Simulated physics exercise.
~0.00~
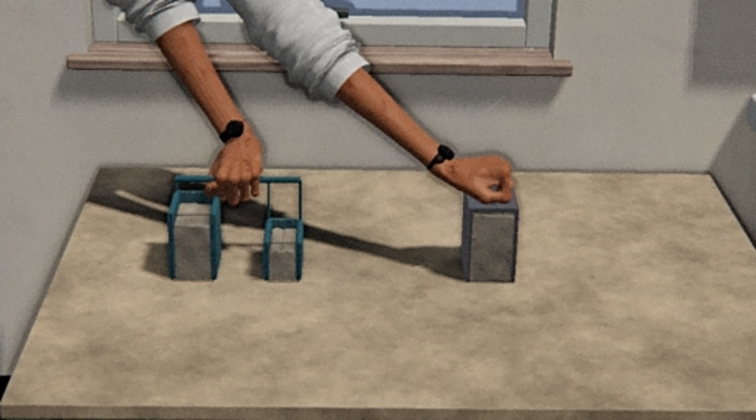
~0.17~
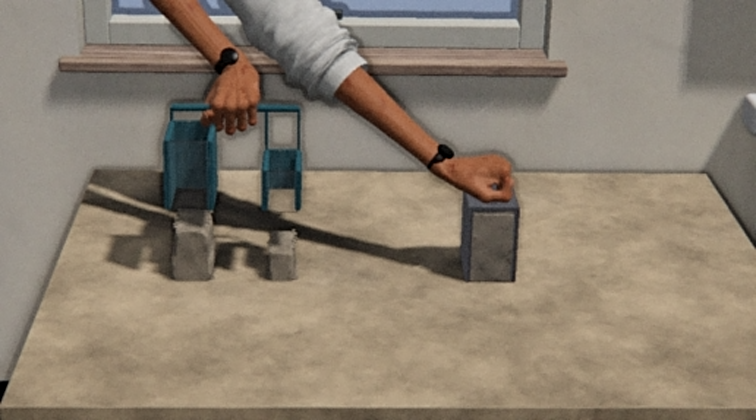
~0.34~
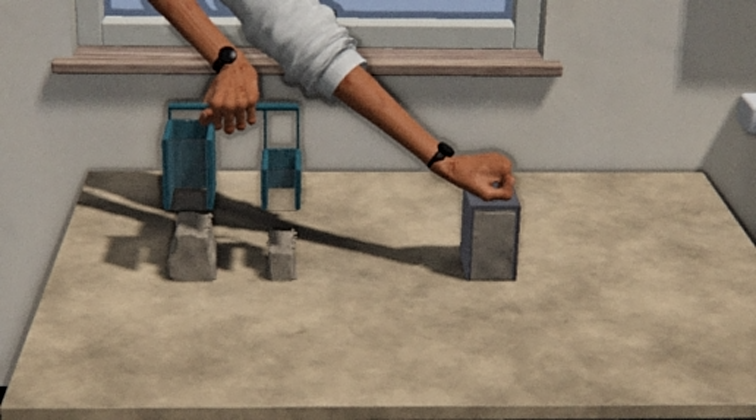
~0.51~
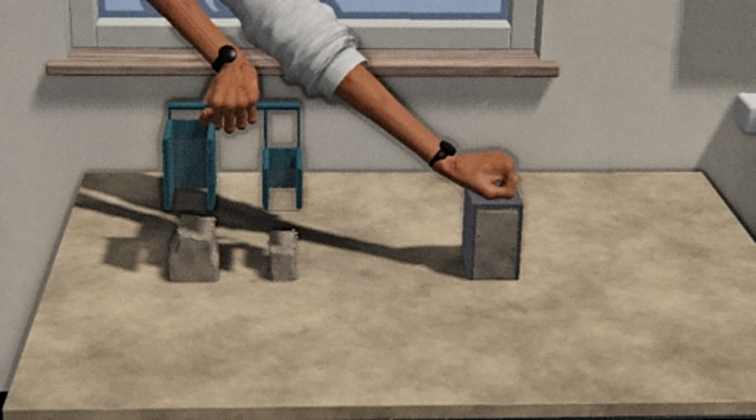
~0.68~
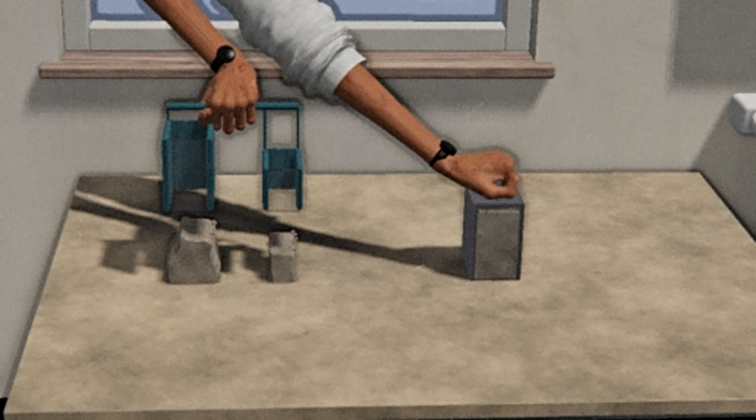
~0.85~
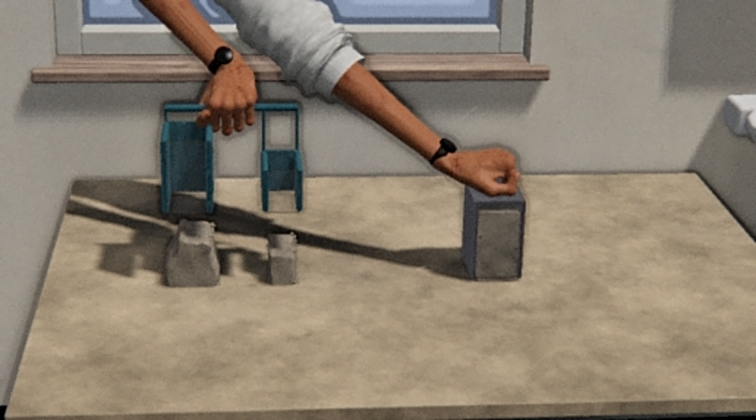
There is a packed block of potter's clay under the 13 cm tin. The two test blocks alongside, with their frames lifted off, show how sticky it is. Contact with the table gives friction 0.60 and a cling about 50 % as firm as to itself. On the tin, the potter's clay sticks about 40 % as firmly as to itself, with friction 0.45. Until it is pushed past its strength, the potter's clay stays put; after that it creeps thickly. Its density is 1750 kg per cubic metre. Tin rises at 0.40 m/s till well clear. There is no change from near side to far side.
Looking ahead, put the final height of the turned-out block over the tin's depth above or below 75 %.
It ends up smaller than 75 percent.
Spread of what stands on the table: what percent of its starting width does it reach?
Around 170 % of the starting width.
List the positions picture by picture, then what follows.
Top corner of the tin at (515, 213), not yet moved; crest of the potter's clay at (489, 215); block heights 11 cm, 5.8 cm (left to right), in the first frame.
Top corner of the tin at (515, 212), not yet moved; crest of the potter's clay at (490, 214); block heights 9.8 cm, 5.8 cm (left to right), in the second frame.
Top corner of the tin at (516, 210), not yet moved; crest of the potter's clay at (491, 213); block heights 9.0 cm, 5.8 cm (left to right), in the third frame.
Top corner of the tin at (519, 208), not yet moved; crest of the potter's clay at (493, 211); block heights 8.7 cm, 5.8 cm (left to right), in the fourth frame.
Top corner of the tin at (520, 208), not yet moved; crest of the potter's clay at (494, 211); block heights 8.5 cm, 5.8 cm (left to right), in the fifth frame.
Top corner of the tin at (521, 205), moved 5 mm; crest of the potter's clay at (495, 212); block heights 8.5 cm, 5.8 cm (left to right), in the sixth frame.
After 1.07 s, the tin is up by 8.8 cm.
After 1.32 s, the tin is up by 19 cm; what stands on the table is 70 % of the tin's depth.
After 1.58 s, the tin is up by 25 cm; what stands on the table is 70 % of the tin's depth.
After 1.83 s, the tin is up by 25 cm; what stands on the table is 69 % of the tin's depth.
After 1.93 s, the tin is up by 25 cm; what stands on the table is 69 % of the tin's depth.
